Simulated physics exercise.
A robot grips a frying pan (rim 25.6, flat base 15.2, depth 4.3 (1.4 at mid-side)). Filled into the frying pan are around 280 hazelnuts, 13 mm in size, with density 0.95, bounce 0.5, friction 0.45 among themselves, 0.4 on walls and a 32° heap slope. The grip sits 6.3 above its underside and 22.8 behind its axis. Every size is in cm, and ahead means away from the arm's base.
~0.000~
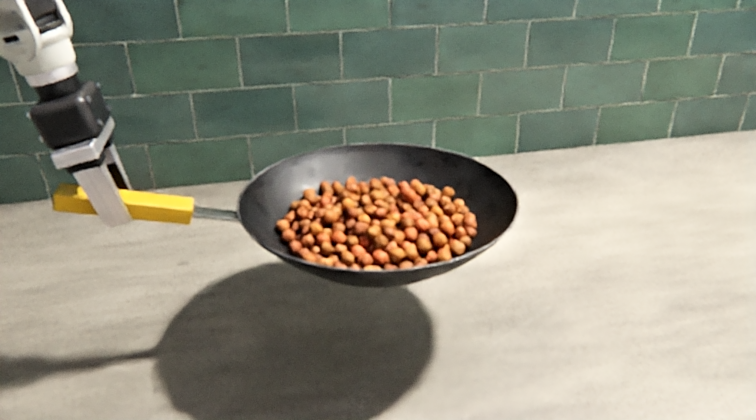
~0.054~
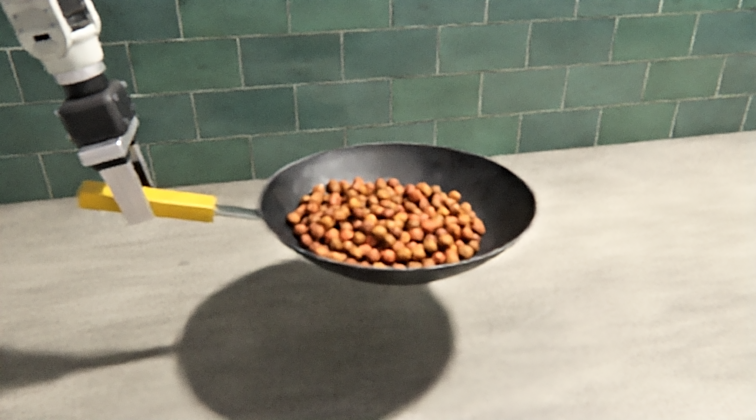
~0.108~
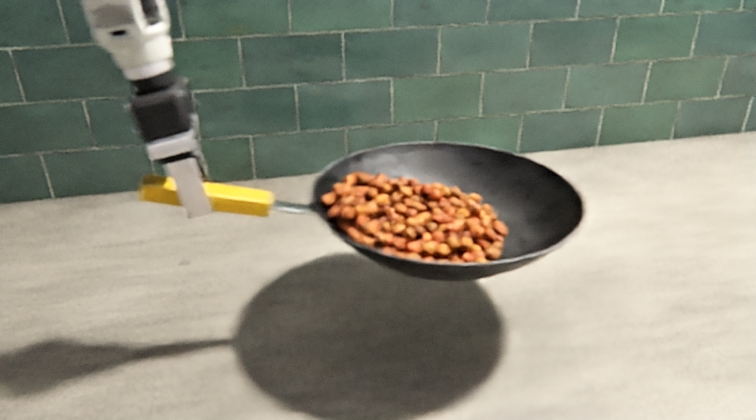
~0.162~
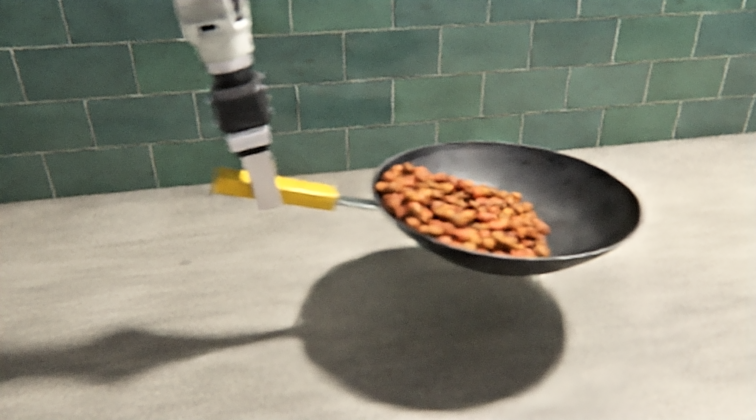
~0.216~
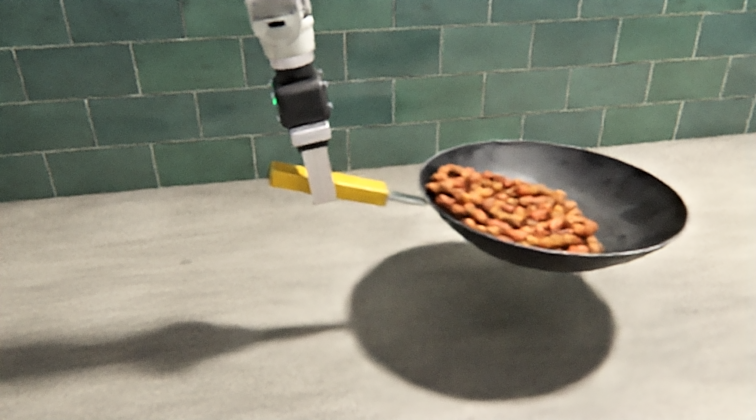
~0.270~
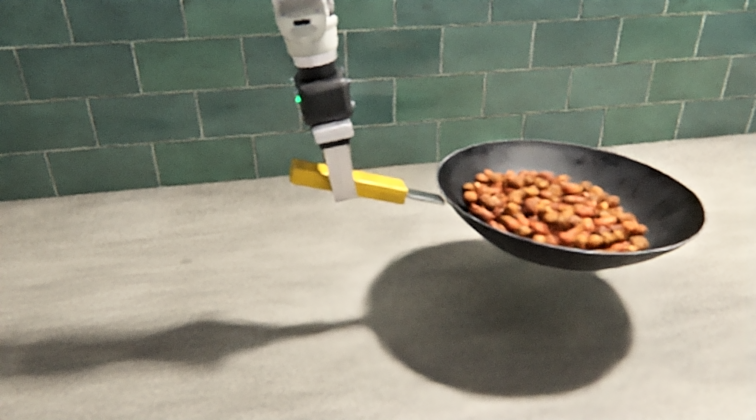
In the video, a robot arm holds a dark frying pan of hazelnuts by its yellow handle above a gray countertop and moves it right, the nuts shifting toward the handle side, then spreading back toward the middle.
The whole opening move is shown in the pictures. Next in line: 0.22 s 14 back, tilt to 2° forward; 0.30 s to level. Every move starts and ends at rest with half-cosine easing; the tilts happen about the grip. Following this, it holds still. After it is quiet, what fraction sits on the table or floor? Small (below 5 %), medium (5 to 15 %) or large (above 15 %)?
Large.
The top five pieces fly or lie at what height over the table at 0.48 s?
Roughly 20 cm above the table.
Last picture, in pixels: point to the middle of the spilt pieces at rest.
Pixel estimate: About (542, 297).
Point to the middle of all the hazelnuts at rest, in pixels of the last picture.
The middle of all the pieces at rest is around (451, 220).
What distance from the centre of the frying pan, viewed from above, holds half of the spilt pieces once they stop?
Some 16 cm.
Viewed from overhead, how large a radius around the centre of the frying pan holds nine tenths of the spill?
30 cm.
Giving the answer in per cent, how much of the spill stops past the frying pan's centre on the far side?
Roughly 90 %.
By 0.48 s, tilted 2° forward, highest piece 22 above the table; 201 in the frying pan, 75 in flight or on a rim.
By 0.69 s, level, highest piece 14 above the table; 208 in the frying pan, 40 on the table or floor, 28 in flight or on a rim.
By 0.99 s, level, highest piece 13 above the table; 208 in the frying pan, 68 on the table or floor.
By 2.04 s, level, highest piece 13 above the table; 208 in the frying pan, 68 on the table or floor.
Final count, 208 in the frying pan, 68 on the table or floor. That is 25 % on the table or floor.
